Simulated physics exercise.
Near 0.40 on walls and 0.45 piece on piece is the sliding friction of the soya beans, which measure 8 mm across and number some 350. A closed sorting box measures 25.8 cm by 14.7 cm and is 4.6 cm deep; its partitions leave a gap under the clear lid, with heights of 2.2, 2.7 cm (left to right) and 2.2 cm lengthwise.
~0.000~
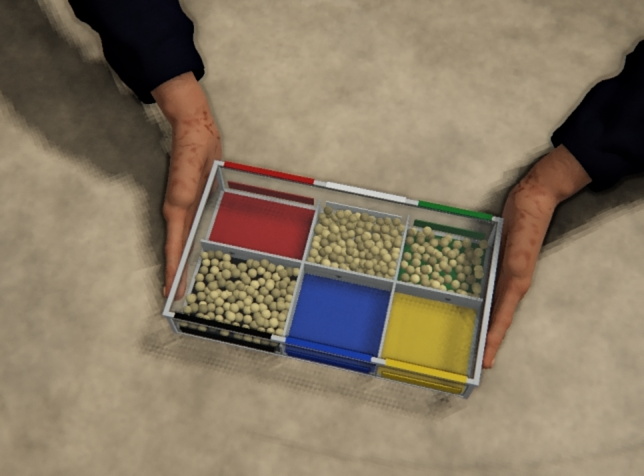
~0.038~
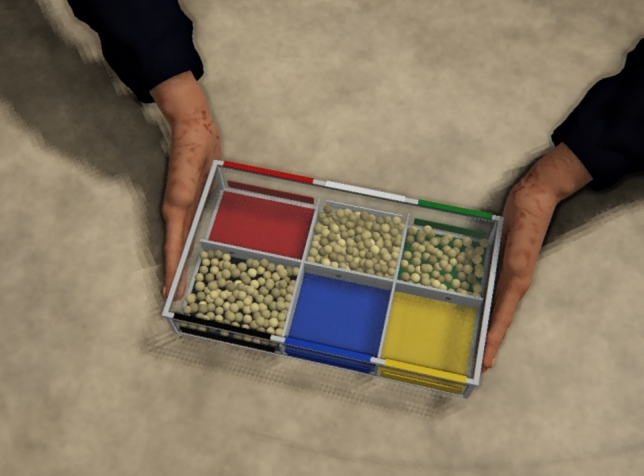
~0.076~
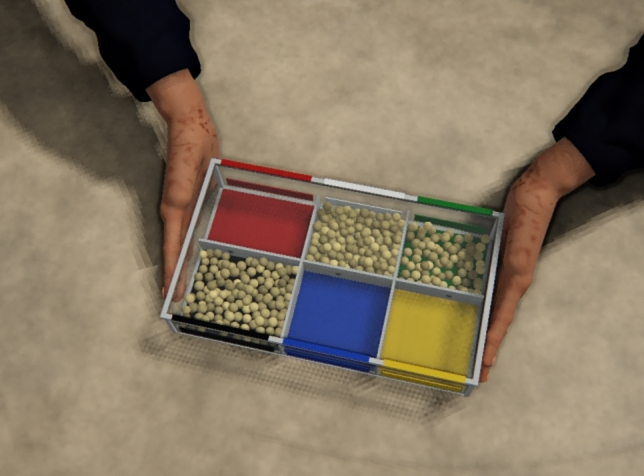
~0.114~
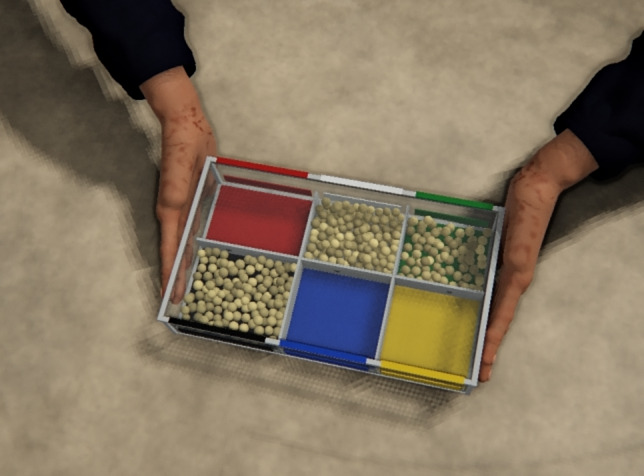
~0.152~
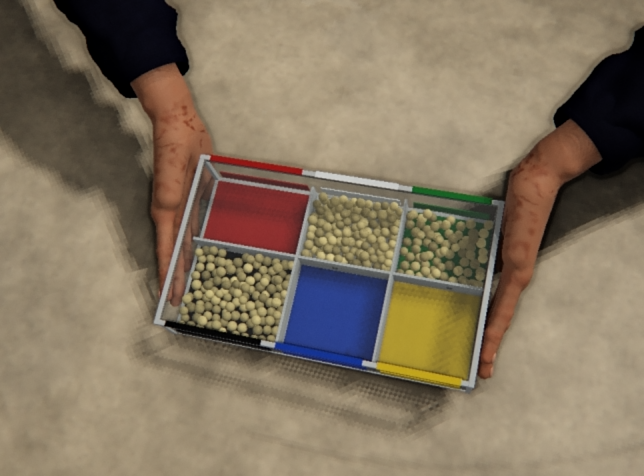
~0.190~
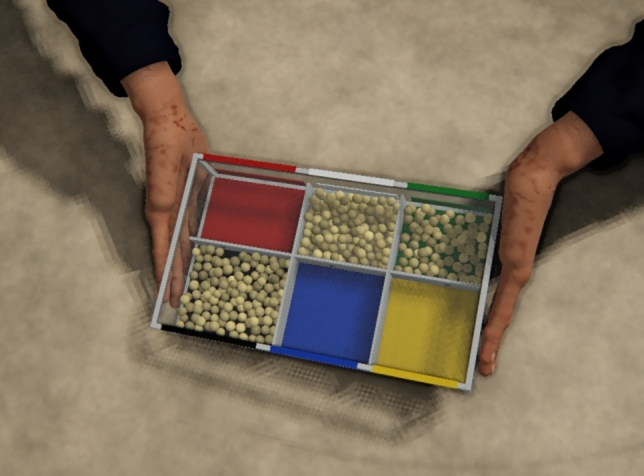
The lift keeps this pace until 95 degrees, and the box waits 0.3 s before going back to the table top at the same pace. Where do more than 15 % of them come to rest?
Outcome: Red: Does not qualify, blue: Qualifies, green: Does not qualify, yellow: Does not qualify, white: Does not qualify, black: Qualifies.
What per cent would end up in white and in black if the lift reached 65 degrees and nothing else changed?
In per cent, white gets 25, black gets 50.
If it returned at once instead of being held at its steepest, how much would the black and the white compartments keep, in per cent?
Black keeps 75% and white keeps 5%.
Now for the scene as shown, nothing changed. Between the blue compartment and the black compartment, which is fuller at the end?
More settles in the black compartment.
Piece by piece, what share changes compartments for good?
Result: Roughly 60 %.
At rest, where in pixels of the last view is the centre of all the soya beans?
Approximately (246, 315) in the last picture.
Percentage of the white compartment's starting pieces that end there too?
Close to 10 in a hundred.
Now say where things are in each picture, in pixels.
The first frame shows box tilt 0 degrees, front corners at (169, 313) and (474, 380); green 20 %, white 45 %, black 35 %.
The second frame shows box tilt 1 degrees, front corners at (168, 313) and (473, 380).
The third frame shows box tilt 3 degrees, front corners at (167, 315) and (473, 380).
The fourth frame shows box tilt 7 degrees, front corners at (164, 317) and (471, 381), lowest corner left front.
The fifth frame shows box tilt 11 degrees, front corners at (160, 320) and (469, 382), lowest corner left front.
The sixth frame shows box tilt 16 degrees, front corners at (157, 324) and (466, 384), lowest corner left front; green 20 %, white 45 %, black 35 %. Its pace works out near 125 degrees a second.
After 1.04 s, tilt 95 degrees; blue 15 %, green 5 %, yellow 5 %, white 5 %, black 70 %.
Then, at 1.61 s, tilt 51 degrees; blue 20 %, black 75 %.
Then, at 2.23 s, tilt 0 degrees; blue 20 %, black 75 %.
By 2.7 s all is still; red 0 %, blue 20 %, green 0 %, yellow 0 %, white 0 %, black 75 %.
